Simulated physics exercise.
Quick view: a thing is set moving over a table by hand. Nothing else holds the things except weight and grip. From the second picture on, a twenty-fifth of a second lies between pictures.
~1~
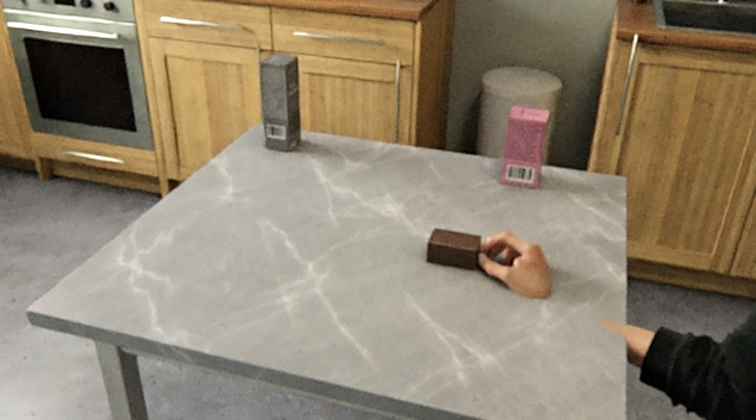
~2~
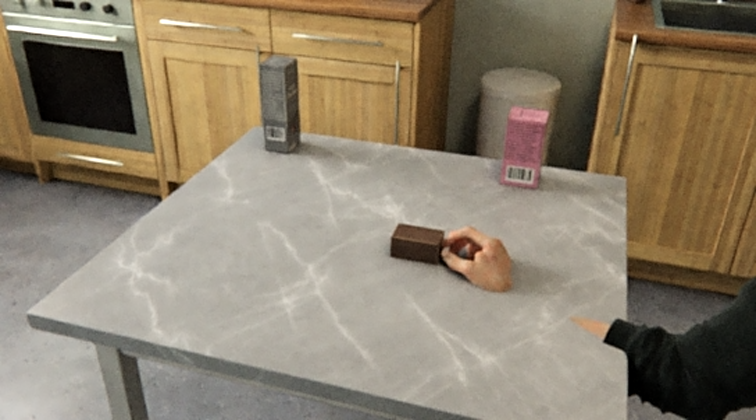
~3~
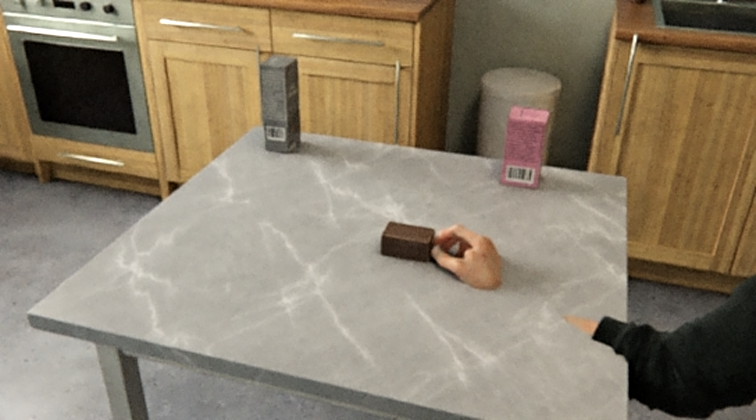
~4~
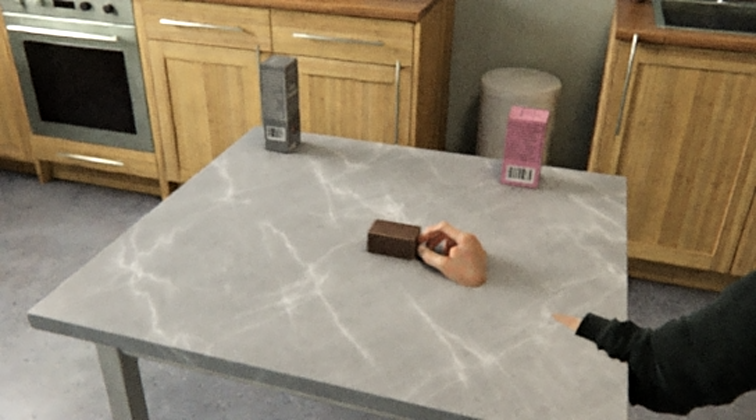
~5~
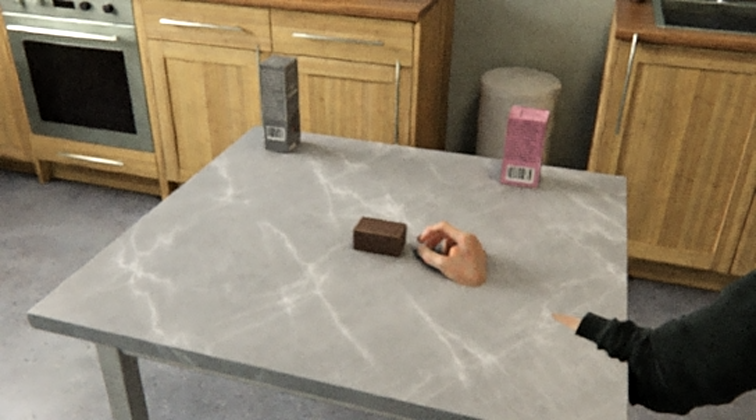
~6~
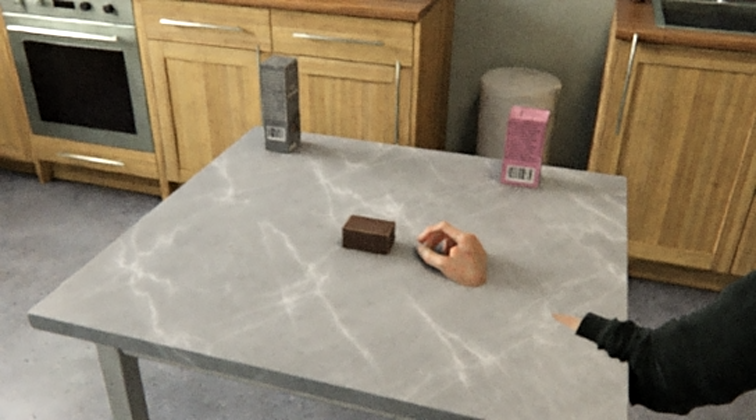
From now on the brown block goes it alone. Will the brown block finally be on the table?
Yes - it does not part from the table.
Then, 0.10 s after the last picture, brown block slid about its own width near (353, 232).
Then, 0.50 s after the last picture, brown block slid about its own width near (352, 232).
At rest, moved from the start, brown block. Seen from the same camera at the end, brown block near (352, 232).
